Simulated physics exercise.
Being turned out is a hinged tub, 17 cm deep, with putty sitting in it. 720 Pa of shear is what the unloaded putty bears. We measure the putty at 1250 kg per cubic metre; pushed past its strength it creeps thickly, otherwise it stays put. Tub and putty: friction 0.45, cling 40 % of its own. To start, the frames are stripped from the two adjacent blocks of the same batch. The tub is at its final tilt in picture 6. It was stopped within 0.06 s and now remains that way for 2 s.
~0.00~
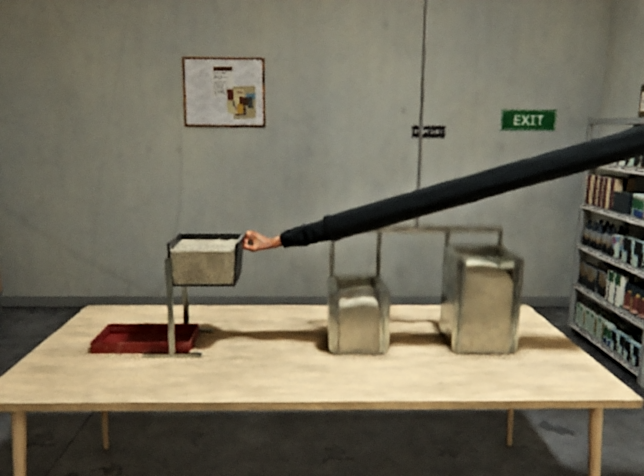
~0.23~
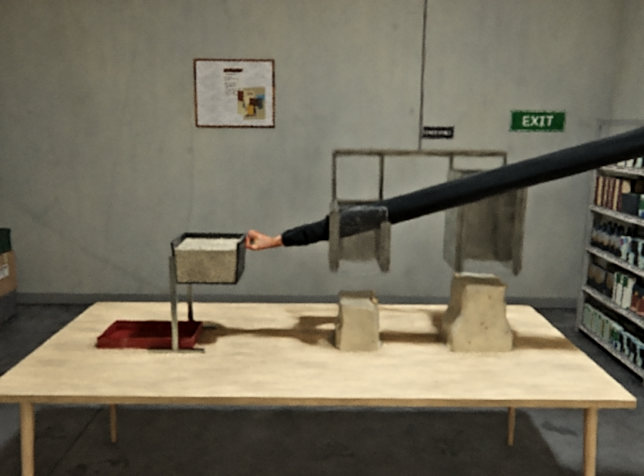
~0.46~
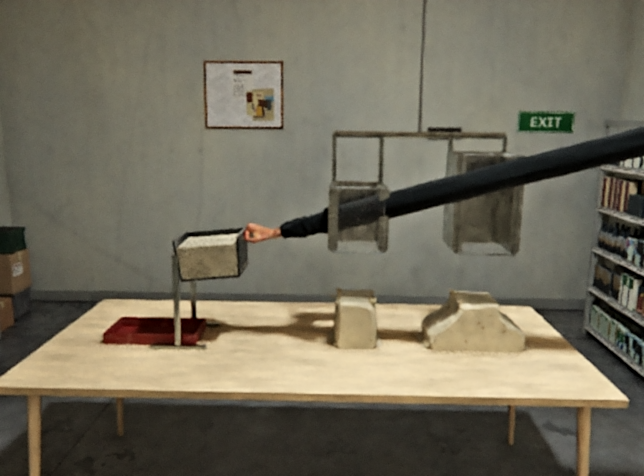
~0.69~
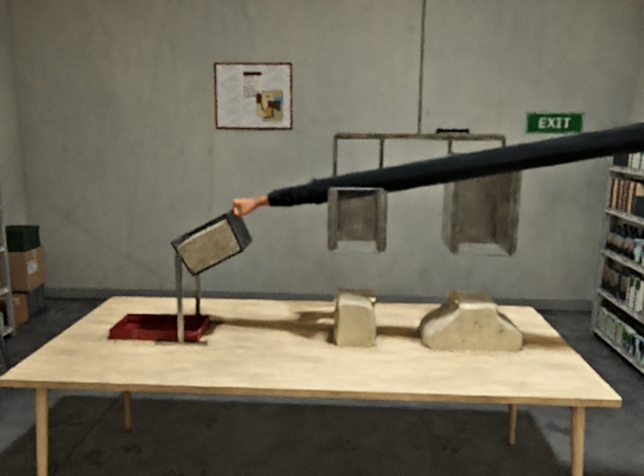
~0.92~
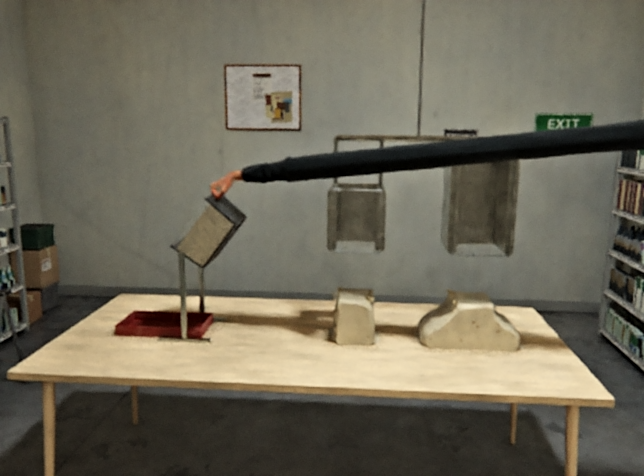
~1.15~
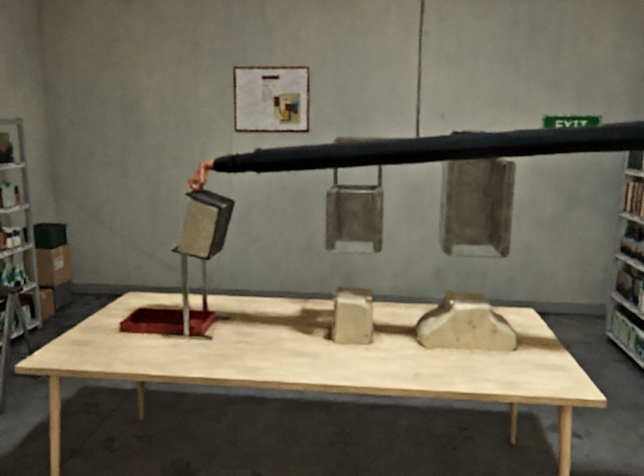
A dark-sleeved arm reaching in from the right tips a hinged metal tub of pale putty steeply leftward above a red tray on a wooden table. Before that, two grey moulds lift off two putty blocks at the right, and the taller block slumps into a low, wide mound. The view, facing a concrete-walled room with shelves and a green exit sign, drifts slowly left.
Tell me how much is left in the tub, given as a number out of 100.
It should be close to 100 out of 100.
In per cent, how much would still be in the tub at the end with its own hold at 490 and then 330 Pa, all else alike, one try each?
Result: 60 % for the first case, 50 % for the second.
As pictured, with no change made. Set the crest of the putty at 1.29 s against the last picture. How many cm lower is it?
About 1 cm.
By 1.29 s, the tub is at 74 degrees and holds 100 %.
By 1.46 s, the tub is at 74 degrees and holds 100 %.
By 1.63 s, the tub is at 74 degrees and holds 100 %.
By 1.80 s, the tub is at 74 degrees and holds 100 %.
By 3.15 s, at the end, the tub is at 74 degrees and holds 100 %.
